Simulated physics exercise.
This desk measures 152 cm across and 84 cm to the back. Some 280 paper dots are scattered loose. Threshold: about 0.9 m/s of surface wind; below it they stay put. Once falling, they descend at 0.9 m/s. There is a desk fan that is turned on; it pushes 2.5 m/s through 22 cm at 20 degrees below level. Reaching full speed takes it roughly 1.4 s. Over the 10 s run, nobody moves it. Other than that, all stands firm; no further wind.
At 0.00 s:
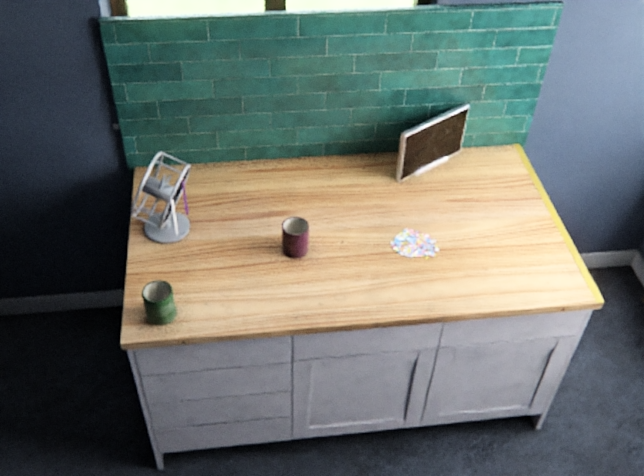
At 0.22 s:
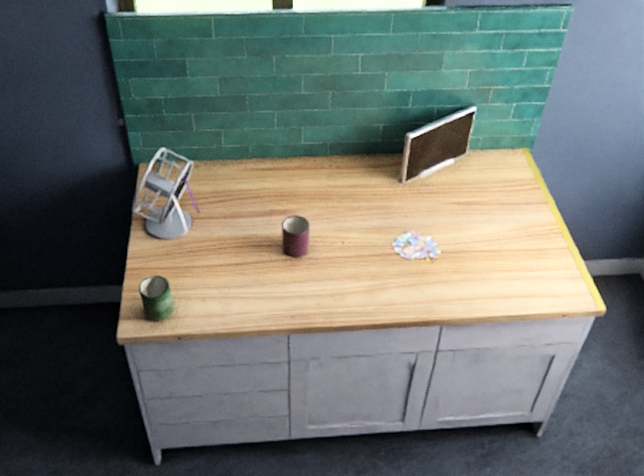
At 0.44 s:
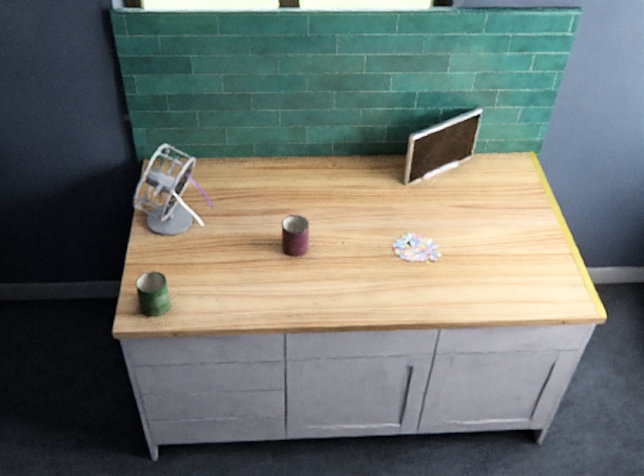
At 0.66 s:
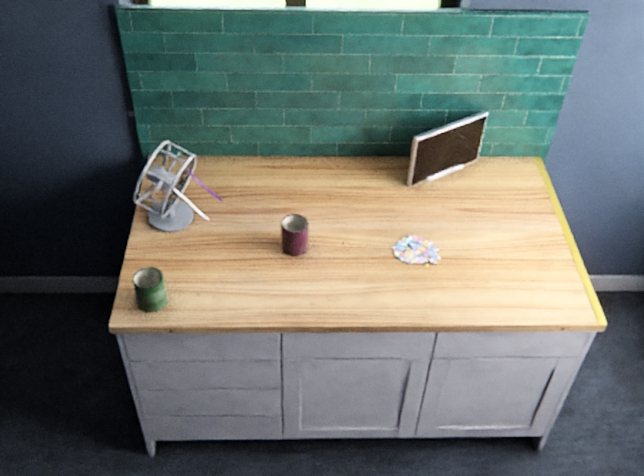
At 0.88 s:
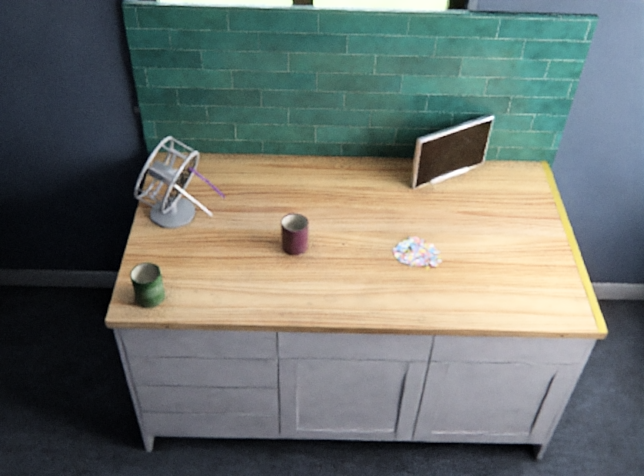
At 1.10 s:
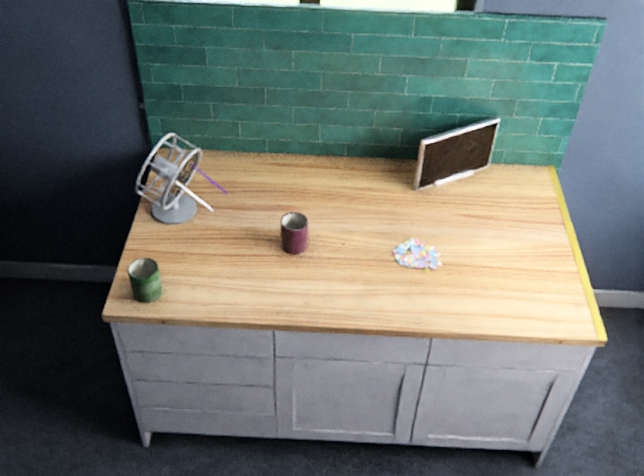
On a wooden desktop by green tiles, a small fan, two mugs, a dark screen and pale paper dots staying still as the view shifts slightly.
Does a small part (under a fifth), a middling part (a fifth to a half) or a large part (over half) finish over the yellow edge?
A large part.
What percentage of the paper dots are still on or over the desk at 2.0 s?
Reading: About 100 %.
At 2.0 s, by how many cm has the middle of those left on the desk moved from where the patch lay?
About 0 cm.
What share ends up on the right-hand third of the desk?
Share at the end: Close to 0 %.
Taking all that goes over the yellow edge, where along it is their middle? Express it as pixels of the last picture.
At roughly pixel (589, 281).
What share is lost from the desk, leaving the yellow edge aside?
The figure is near 1 %.
After 2.0 s, 0 % are over the yellow edge; the middle of those still in play is near (421, 256); 0 % have settled or left.
After 3.2 s, 50 % are over the yellow edge; the middle of those still in play is near (548, 283); 15 % have settled or left.
After 5.5 s, 99 % are over the yellow edge; 100 % have settled or left.
After 10.0 s, at the end, 99 % are over the yellow edge.
